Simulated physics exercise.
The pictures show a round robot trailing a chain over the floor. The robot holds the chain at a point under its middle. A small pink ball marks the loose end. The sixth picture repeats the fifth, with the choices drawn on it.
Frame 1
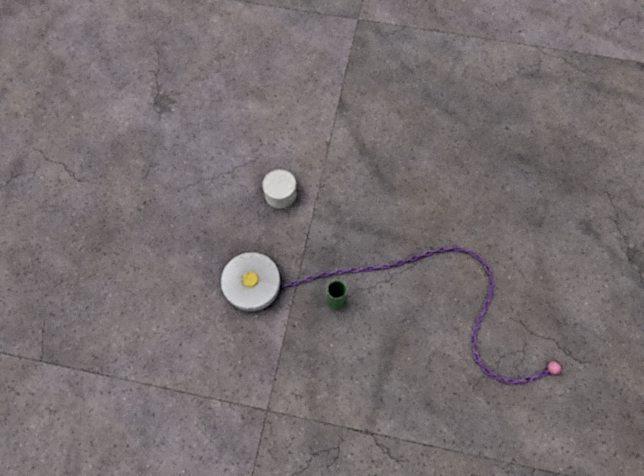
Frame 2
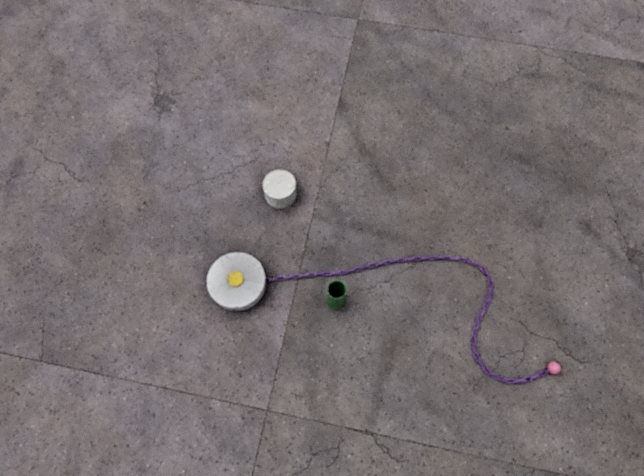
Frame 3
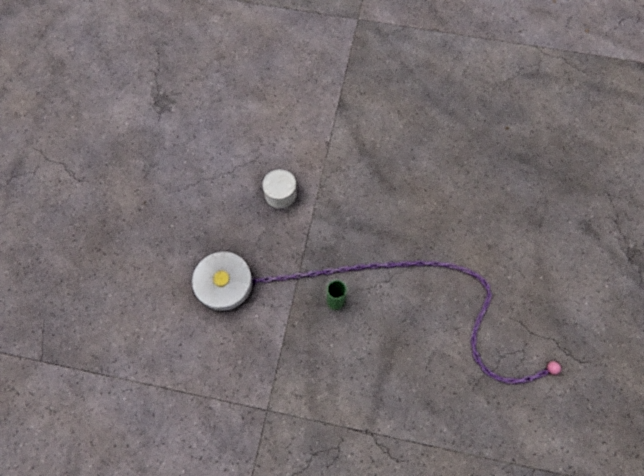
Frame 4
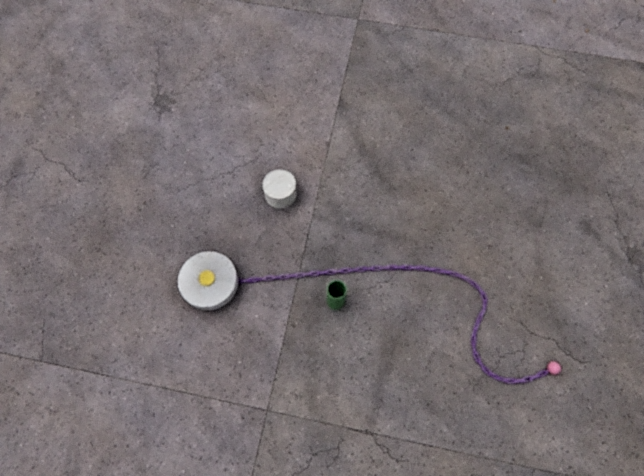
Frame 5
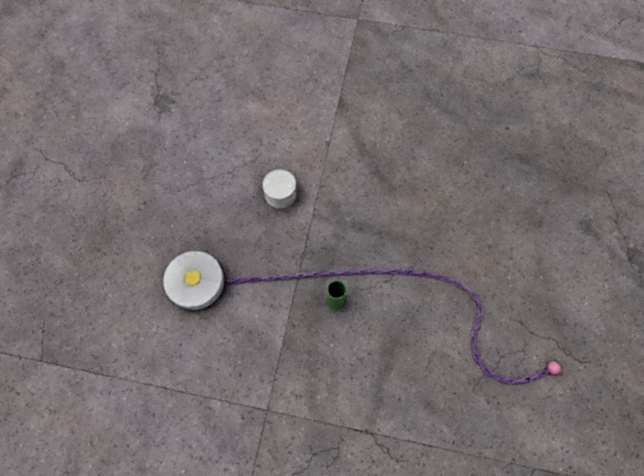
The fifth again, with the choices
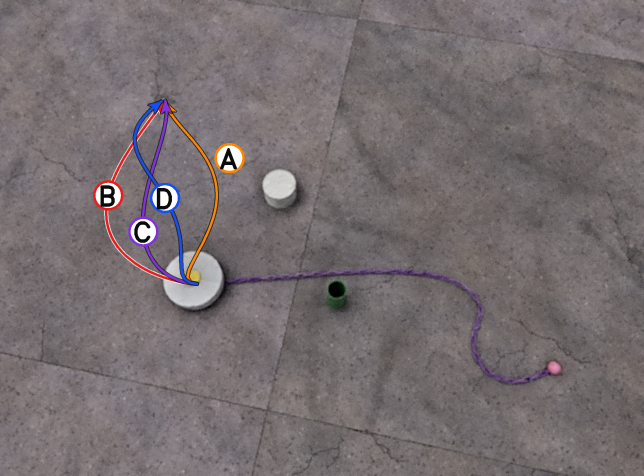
Round white robot sliding slowly left across a grey tiled floor, trailing a purple chain past a small green post.
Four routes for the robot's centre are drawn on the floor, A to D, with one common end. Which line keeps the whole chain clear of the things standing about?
D.
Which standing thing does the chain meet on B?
It is the green post.
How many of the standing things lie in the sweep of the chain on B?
In all, one.
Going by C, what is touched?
It meets the green post.
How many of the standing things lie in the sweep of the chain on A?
It sweeps one.
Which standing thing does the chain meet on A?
It is the white tub.
On the marked copy, A from (197, 284) via (216, 182) to (165, 102); B from (197, 284) via (106, 207) to (164, 101); C from (197, 284) via (145, 202) to (165, 101); D from (197, 284) via (159, 189) to (162, 101).
Following D. Soon after the start, robot (168, 204), middle of the chain (360, 283), free end (554, 368).
Later, robot (132, 135), middle of the chain (285, 248), free end (476, 344).
In the end, robot (162, 94), middle of the chain (269, 233), free end (453, 333); nothing has been touched.
As for the rest, A meets the white tub; B meets the green post; C meets the green post.
